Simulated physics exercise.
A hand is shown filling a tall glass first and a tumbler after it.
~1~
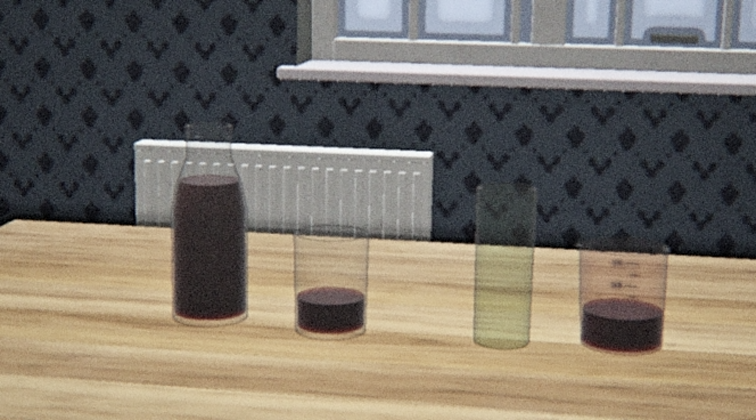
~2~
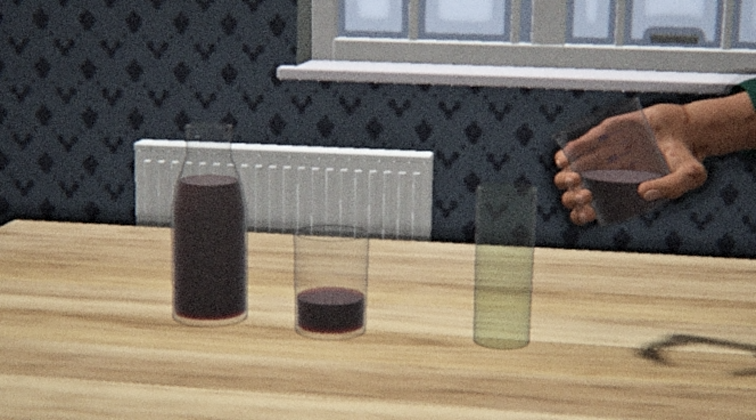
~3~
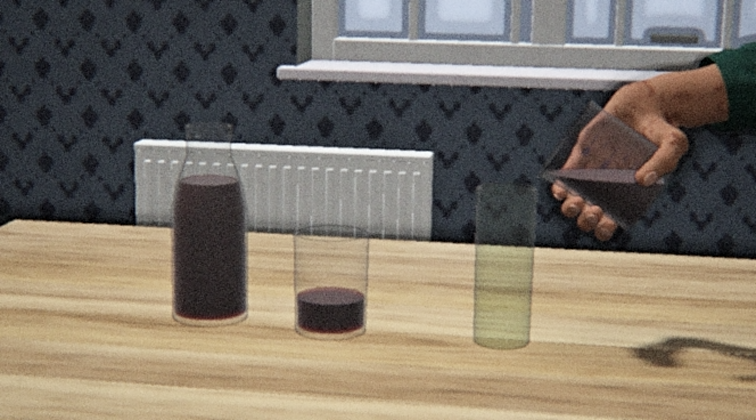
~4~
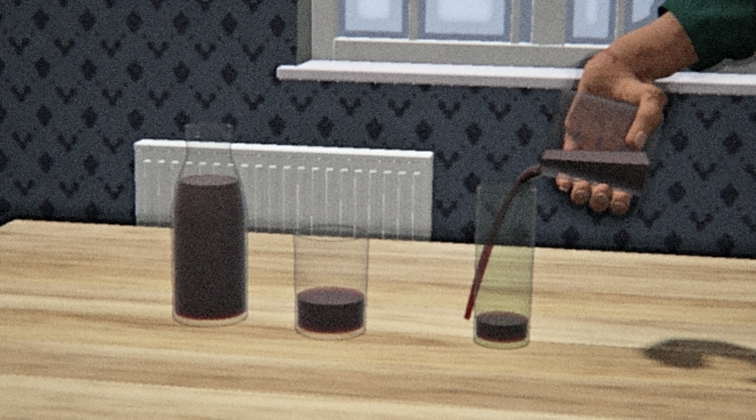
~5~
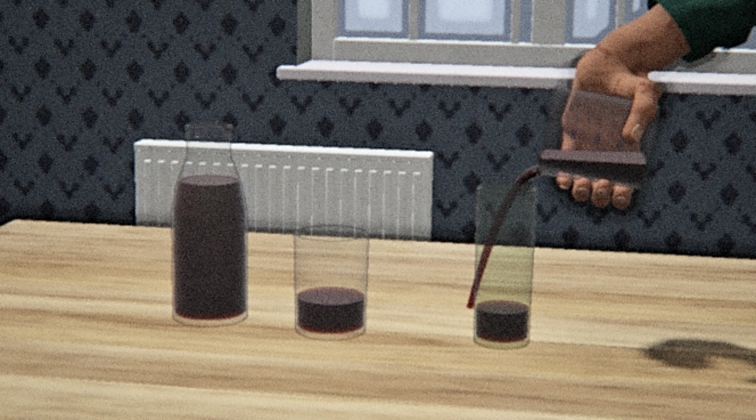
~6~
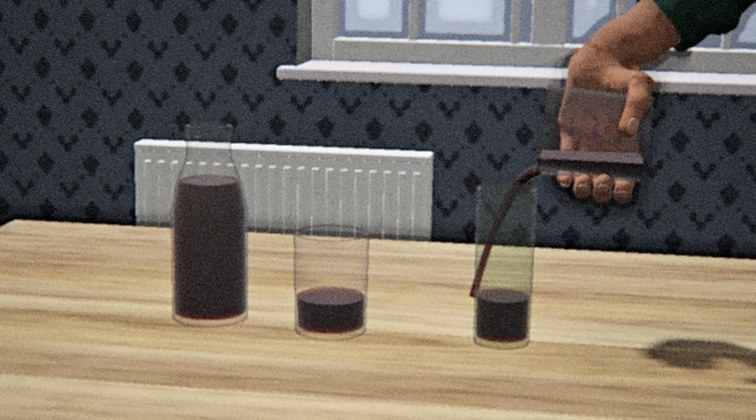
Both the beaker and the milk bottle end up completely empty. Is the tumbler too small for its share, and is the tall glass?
Answers - the tumbler: Yes, too small; the tall glass: No, big enough.
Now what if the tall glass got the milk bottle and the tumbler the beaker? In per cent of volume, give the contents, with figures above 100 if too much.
The first would be asked to take around 180 per cent of its volume, the second around 70 per cent.
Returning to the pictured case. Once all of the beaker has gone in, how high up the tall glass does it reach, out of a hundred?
It comes up to some 50 per cent.
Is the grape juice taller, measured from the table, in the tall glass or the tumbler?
The level ends higher in the left one.
A moment on, the tall glass is about a third full.
Further on, the tall glass is about half full.
When it is over, the tumbler is full to the brim and overflowed; the tall glass is about half full.
